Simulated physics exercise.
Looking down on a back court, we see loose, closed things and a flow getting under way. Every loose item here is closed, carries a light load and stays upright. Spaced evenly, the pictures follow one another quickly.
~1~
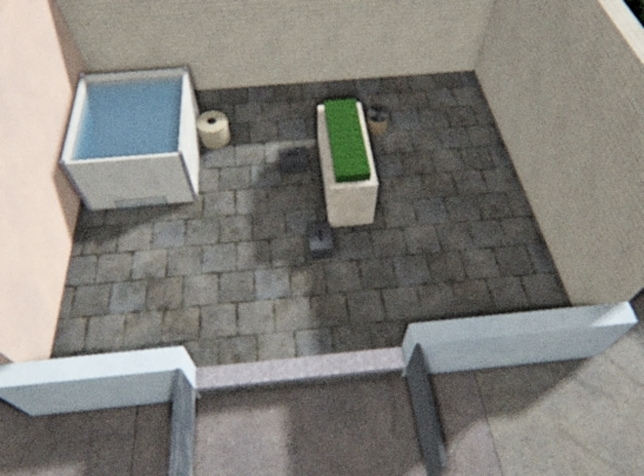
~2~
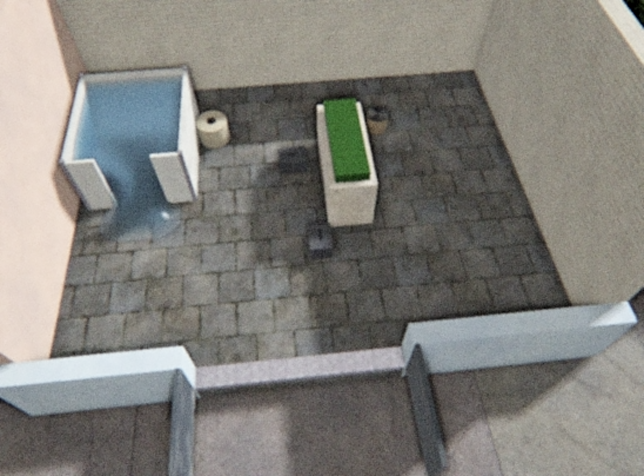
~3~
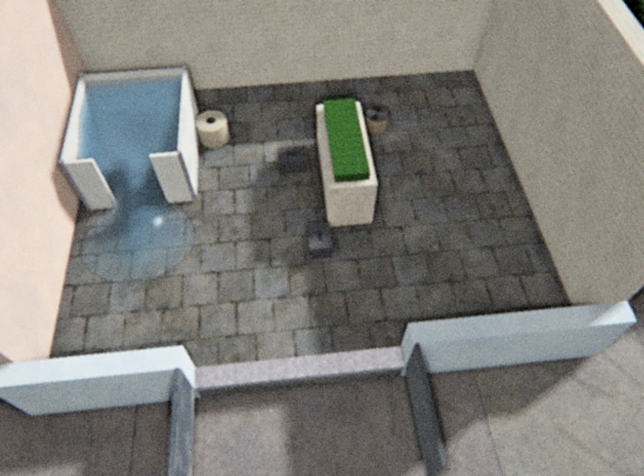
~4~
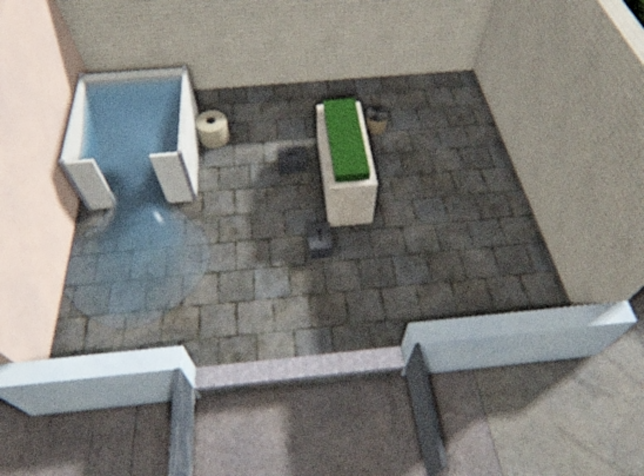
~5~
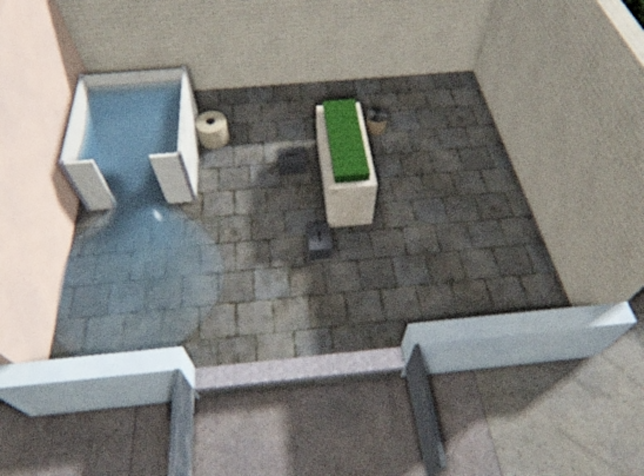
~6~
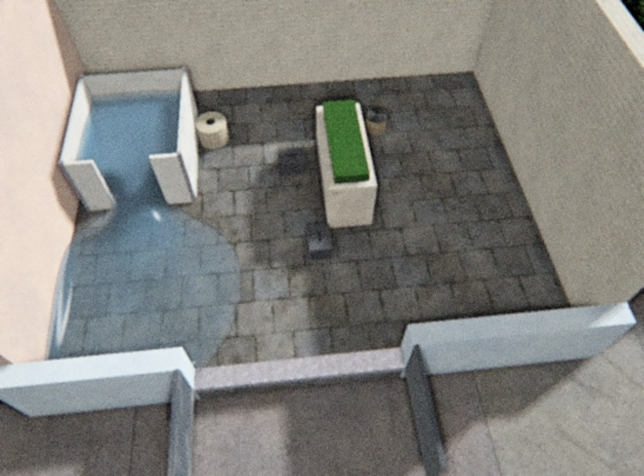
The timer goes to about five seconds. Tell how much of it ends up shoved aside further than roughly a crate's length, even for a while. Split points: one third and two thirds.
Counting the far movers, it's low - under a third.
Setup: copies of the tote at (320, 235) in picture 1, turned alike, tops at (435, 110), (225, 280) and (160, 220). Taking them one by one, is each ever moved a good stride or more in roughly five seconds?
Stays put, shoved clear, shoved clear.
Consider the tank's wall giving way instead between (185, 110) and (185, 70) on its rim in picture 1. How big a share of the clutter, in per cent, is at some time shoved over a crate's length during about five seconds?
80 percent, give or take.
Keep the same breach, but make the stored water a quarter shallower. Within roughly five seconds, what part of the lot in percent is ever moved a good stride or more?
About 0 %.
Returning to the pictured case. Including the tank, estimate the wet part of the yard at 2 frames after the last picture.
My estimate is about 30 per cent.
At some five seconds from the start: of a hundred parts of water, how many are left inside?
78 %.
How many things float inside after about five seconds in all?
Result - 0.
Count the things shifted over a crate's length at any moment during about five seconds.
Tally: 1.
A moment on, 0 of 5 are well off their spots; 0 afloat.
Next, 0 of 5 are well off their spots; 0 afloat.
Later, 0 of 5 are well off their spots; 0 afloat.
In the end, 1 of 5 are well off their spots, and 1 have been at some point; 0 afloat.
